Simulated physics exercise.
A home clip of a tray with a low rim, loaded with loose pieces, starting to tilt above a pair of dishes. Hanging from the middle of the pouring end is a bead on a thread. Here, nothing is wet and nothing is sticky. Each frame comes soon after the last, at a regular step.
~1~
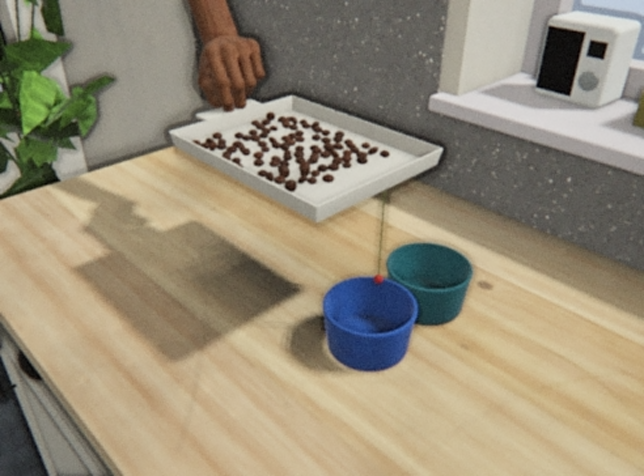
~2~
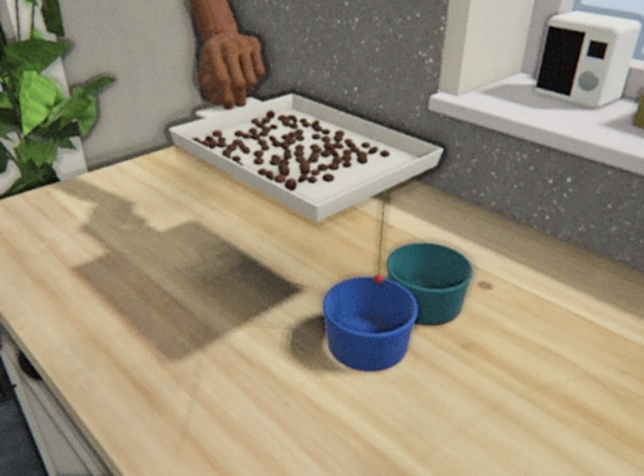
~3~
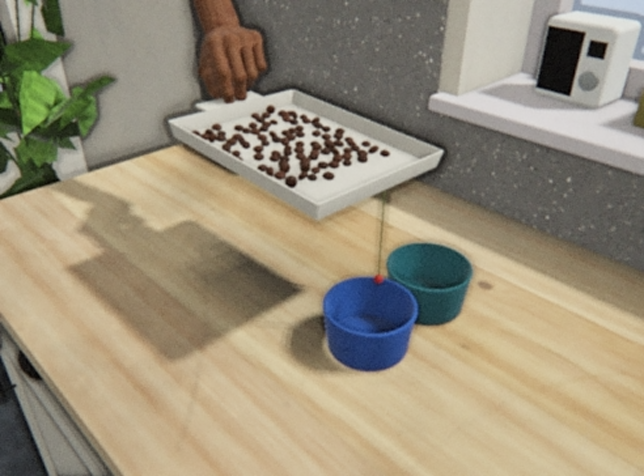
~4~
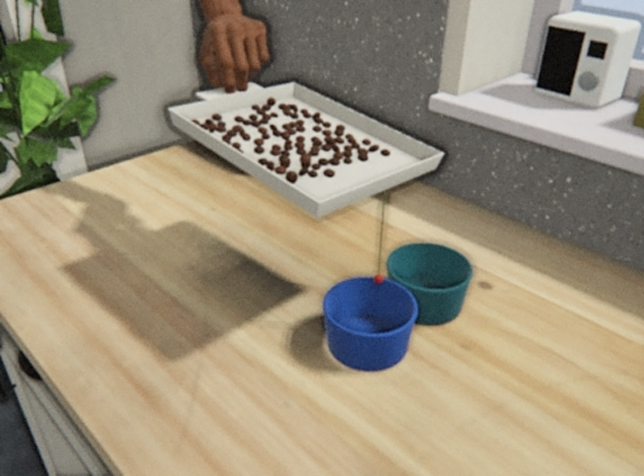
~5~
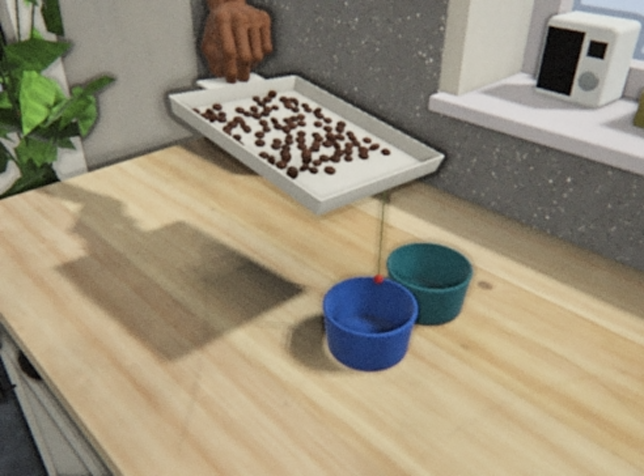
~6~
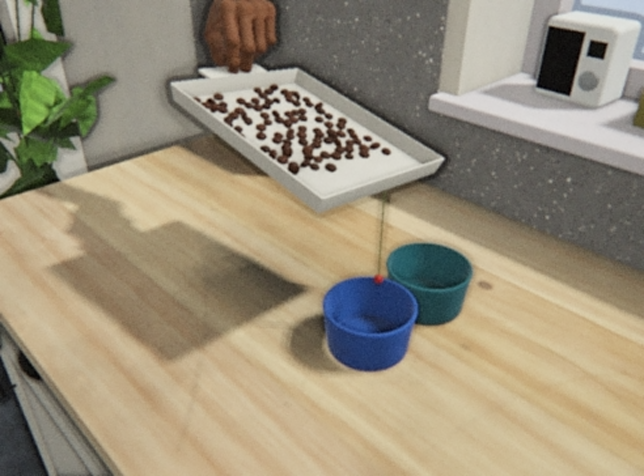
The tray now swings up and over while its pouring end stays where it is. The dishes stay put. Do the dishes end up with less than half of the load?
No, they get over half.
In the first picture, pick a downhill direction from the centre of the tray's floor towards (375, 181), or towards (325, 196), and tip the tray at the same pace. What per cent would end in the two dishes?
Well, 50 percent for one and then 20 percent for the other.
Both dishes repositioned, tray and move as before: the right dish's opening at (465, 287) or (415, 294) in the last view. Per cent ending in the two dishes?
20 %, then 20 %.
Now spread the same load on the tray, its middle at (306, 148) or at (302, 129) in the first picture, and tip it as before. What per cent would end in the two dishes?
Near 100 per cent and near 100 per cent.
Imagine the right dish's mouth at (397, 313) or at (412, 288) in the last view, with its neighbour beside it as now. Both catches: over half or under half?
For the two places in order: A minority share, a minority share.
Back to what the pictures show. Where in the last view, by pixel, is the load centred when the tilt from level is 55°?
In the last view, the load is centred near (404, 159).
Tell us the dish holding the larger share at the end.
The fuller one is the one on the right.
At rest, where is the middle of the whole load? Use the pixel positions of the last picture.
The centre comes to rest near (428, 297).
Soon, tray tipped steeply; all on the tray.
A while on, tray tipped right over; about two thirds on the tray; about a quarter in the right dish; a stray few outside both; a small part in the air.
Towards the end, tray tipped past a quarter turn; a stray few in the left dish; nearly all in the right dish; a small part outside both.
Finally, tray tipped past a quarter turn; a stray few in the left dish; nearly all in the right dish; a small part outside both.
